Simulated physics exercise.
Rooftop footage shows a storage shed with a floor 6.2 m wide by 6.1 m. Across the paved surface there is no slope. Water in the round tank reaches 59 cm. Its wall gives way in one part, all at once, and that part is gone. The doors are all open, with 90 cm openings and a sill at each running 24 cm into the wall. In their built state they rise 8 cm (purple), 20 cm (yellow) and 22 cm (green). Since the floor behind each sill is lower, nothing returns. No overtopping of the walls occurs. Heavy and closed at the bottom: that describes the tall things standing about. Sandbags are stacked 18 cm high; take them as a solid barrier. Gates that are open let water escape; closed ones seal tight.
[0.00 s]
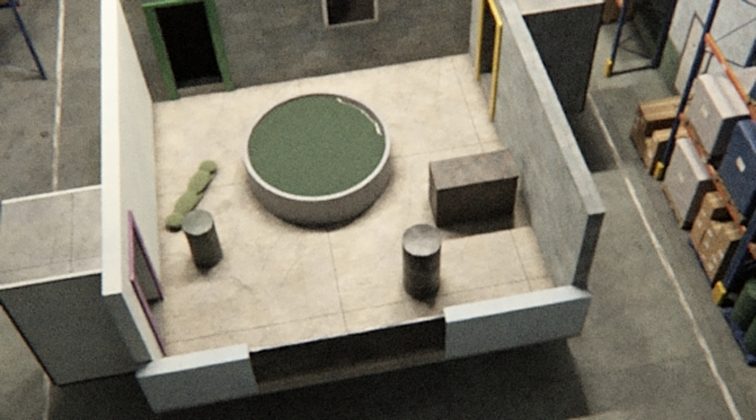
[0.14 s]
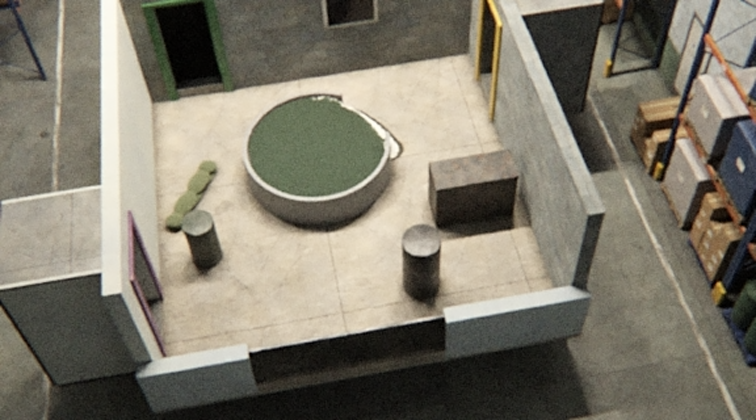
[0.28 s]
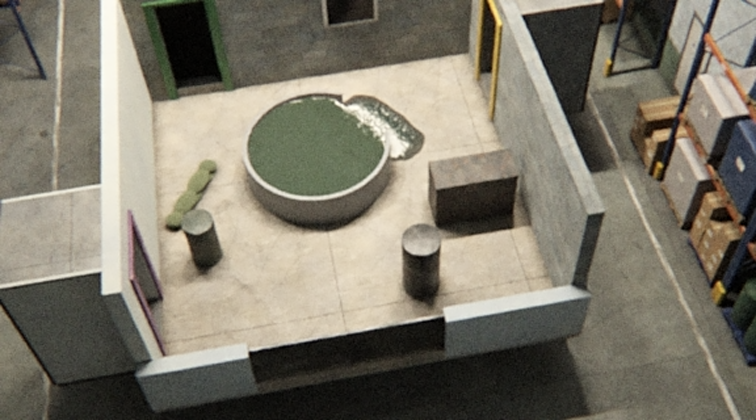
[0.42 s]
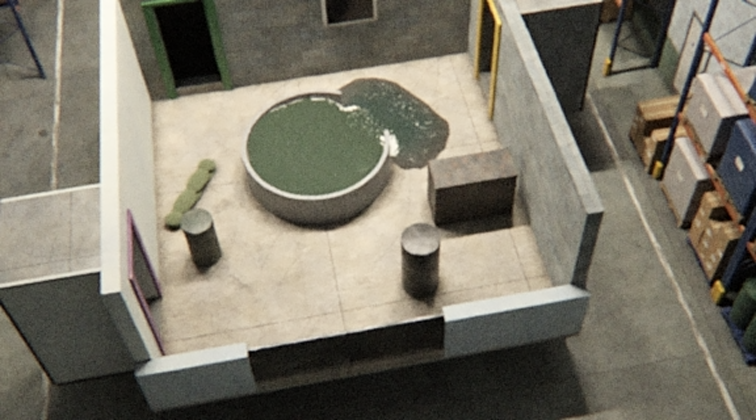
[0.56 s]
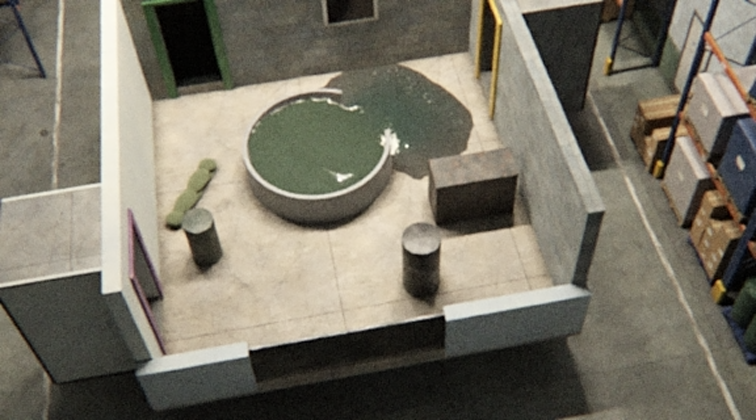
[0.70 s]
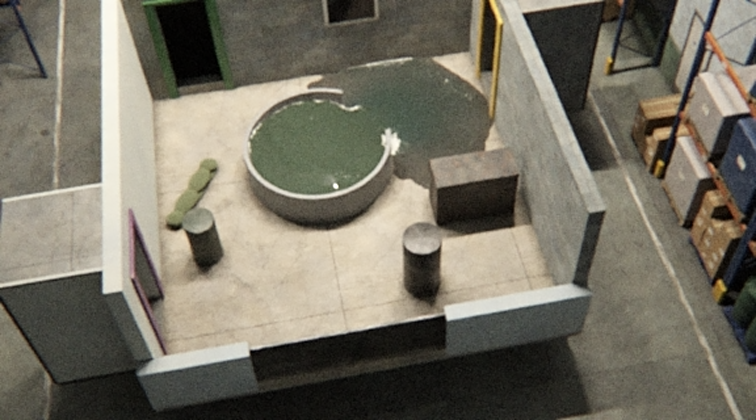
Dark green water bursting from the upper right side of a round tank, spreading across a pale floor toward a yellow-framed doorway.
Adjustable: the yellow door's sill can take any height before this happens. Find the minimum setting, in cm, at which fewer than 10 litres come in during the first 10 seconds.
The minimum is about 32 cm.
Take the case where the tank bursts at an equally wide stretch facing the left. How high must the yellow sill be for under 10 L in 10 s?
That way, roughly 9.5 cm.
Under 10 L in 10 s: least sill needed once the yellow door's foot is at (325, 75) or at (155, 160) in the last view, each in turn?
Roughly 10.5 cm for the first and 10.0 cm for the second.
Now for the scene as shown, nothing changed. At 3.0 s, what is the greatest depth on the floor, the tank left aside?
I'd put it near 30 cm.
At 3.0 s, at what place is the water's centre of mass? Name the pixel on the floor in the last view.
Centre of mass: About (382, 136) px.
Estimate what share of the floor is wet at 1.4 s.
Wet: Close to 20 %.
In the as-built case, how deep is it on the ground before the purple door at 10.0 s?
9.0 cm.
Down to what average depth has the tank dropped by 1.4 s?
Some 42 cm.
After 1.4 s water covers 20 % of the floor, deepest (50 cm) near (468, 57); 28 cm at the yellow door, 1 litre in over its 20 cm sill.
After 3.0 s water covers 30 % of the floor, deepest (30 cm) near (445, 102); 28 cm at the yellow door, 84 litres in over its 20 cm sill.
After 10.0 s water covers 90 % of the floor, deepest (15 cm) near (179, 197); 11 cm at the yellow door, 101 litres in over its 20 cm sill.
At the yellow door as built, the water arrived by 0.8 s and peaked near 35 cm at 2.2 s.
Run again over the same 10 s with other heights there, 25 litres in over 28 cm, 1 litre over 38 cm. The limit of 10 litres is kept from about 32 cm up.
